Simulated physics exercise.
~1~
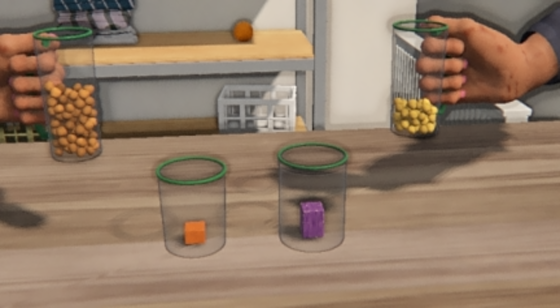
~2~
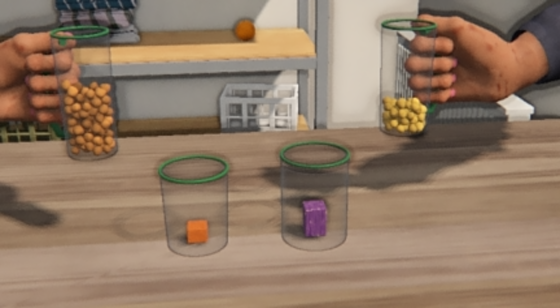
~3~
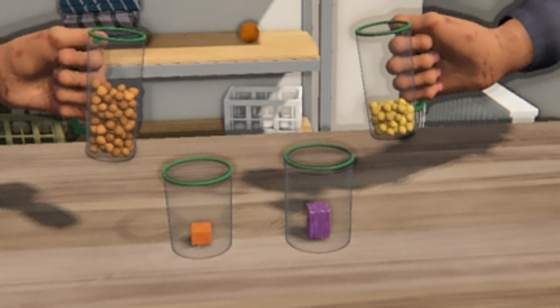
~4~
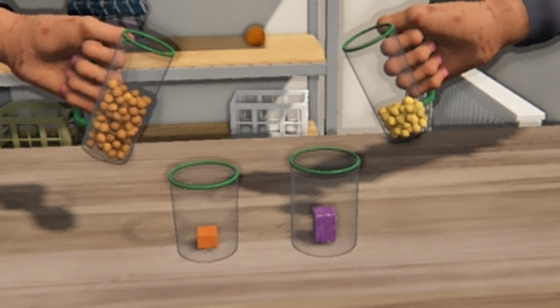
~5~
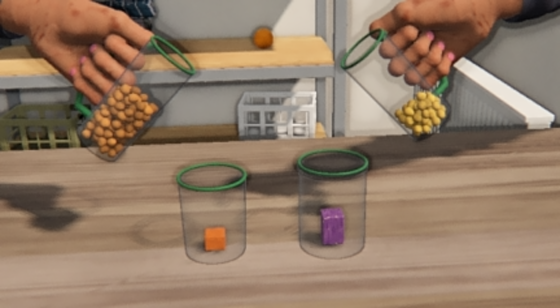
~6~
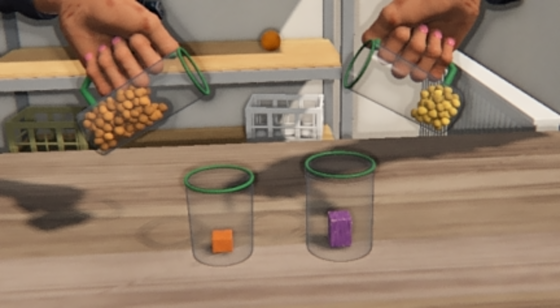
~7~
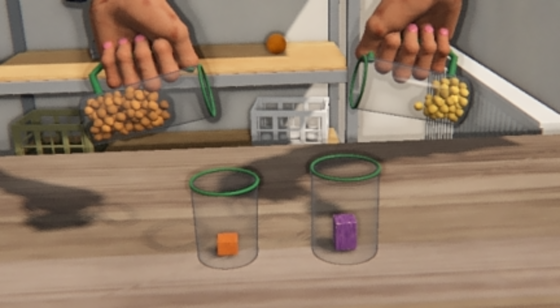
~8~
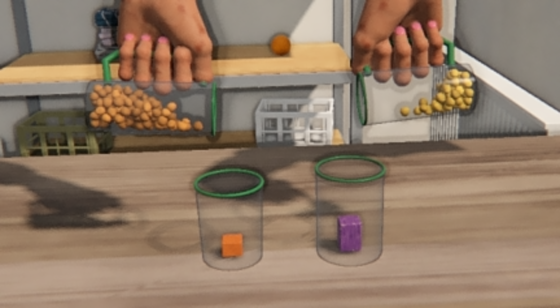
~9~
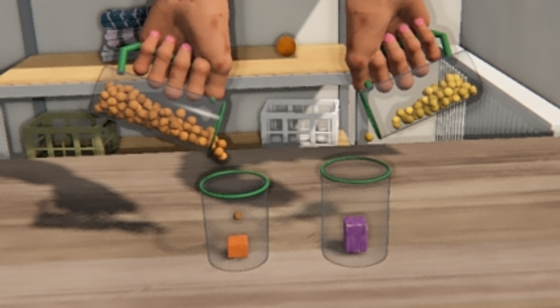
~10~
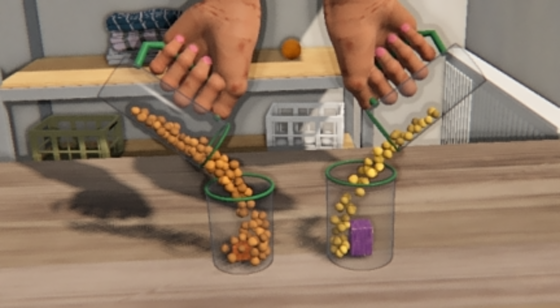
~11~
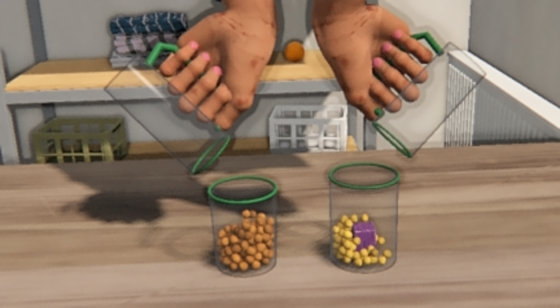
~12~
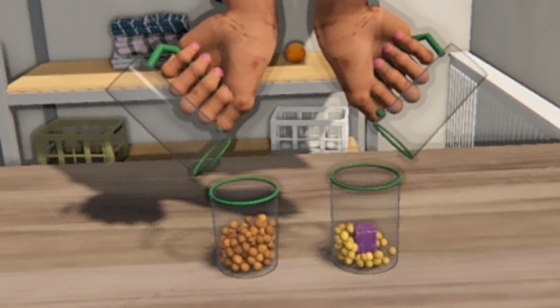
Two hands pour orange and yellow balls into glasses, burying only the left cube.
